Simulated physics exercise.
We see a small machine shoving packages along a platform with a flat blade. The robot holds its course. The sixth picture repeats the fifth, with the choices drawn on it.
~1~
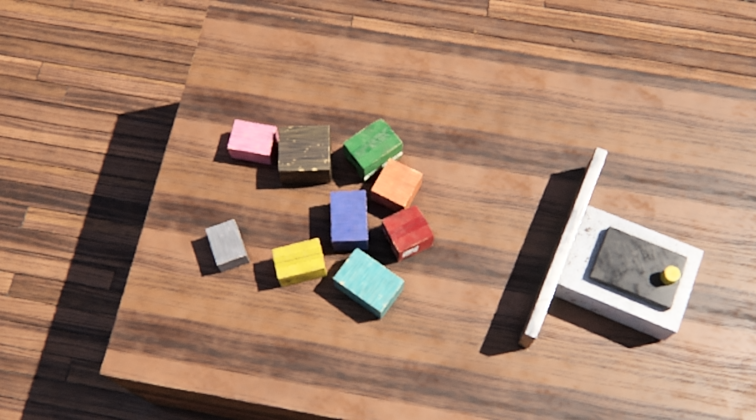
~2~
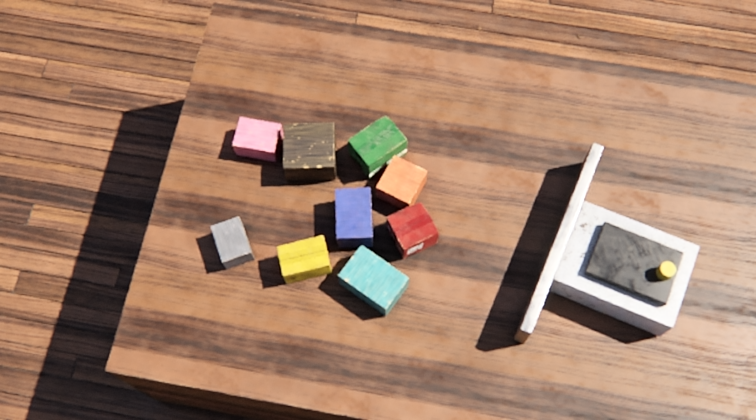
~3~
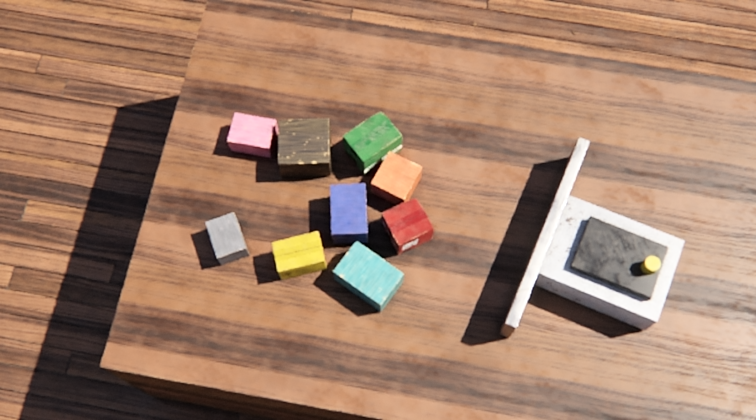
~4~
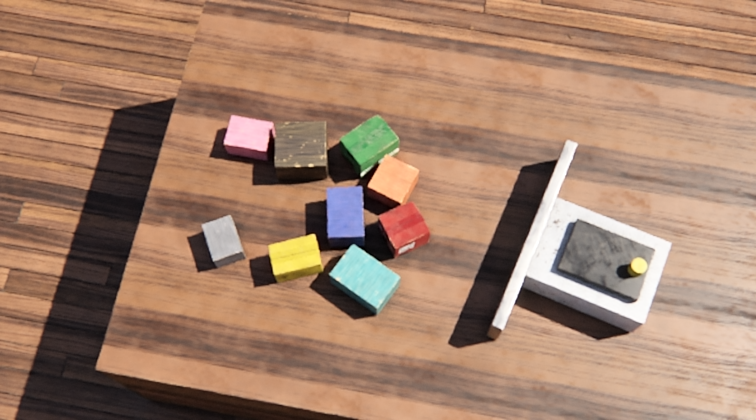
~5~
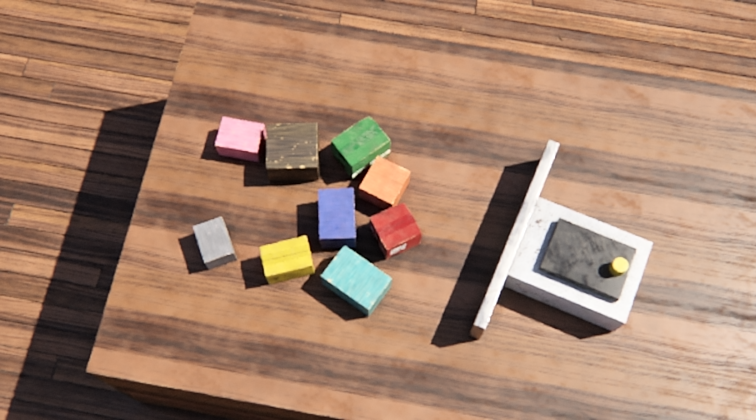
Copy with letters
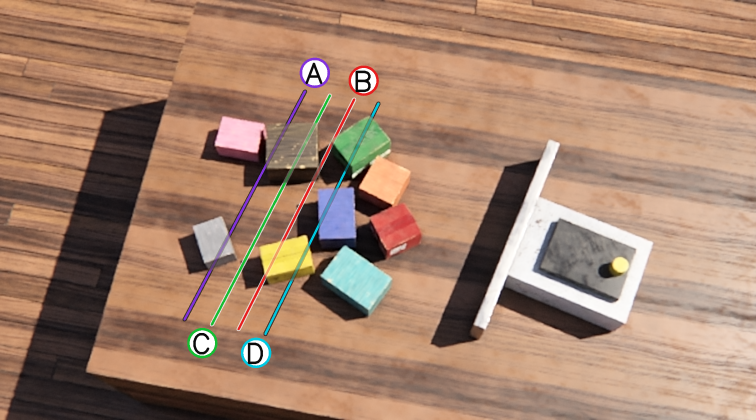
The clip shows a small white machine with a flat blade moving slowly left across a wooden platform toward a cluster of colourful boxes, which stay in place beside one another, with a gap remaining between them and the blade.
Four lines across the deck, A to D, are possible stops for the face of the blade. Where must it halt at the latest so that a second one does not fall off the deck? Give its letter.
A.
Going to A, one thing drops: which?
It is the grey crate.
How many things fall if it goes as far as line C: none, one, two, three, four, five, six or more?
The count is none.
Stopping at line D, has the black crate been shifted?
By then, yes.
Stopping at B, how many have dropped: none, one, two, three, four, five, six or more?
In all, none.
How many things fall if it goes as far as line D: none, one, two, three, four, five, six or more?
In all, none.
On the marked copy, A at (248, 199); B at (299, 208); C at (274, 204); D at (325, 213).
Taking A. A third of the way, robot (481, 239); turquoise crate (351, 281); orange crate (382, 181).
Two thirds of the way, robot (381, 222); grey crate (180, 222); pink crate (231, 135).
When it is over, robot (306, 209); grey crate over the edge; yellow box (141, 223); one fallen.
As for the rest, B is within the limit but short; C is within the limit but short; D is within the limit but short.
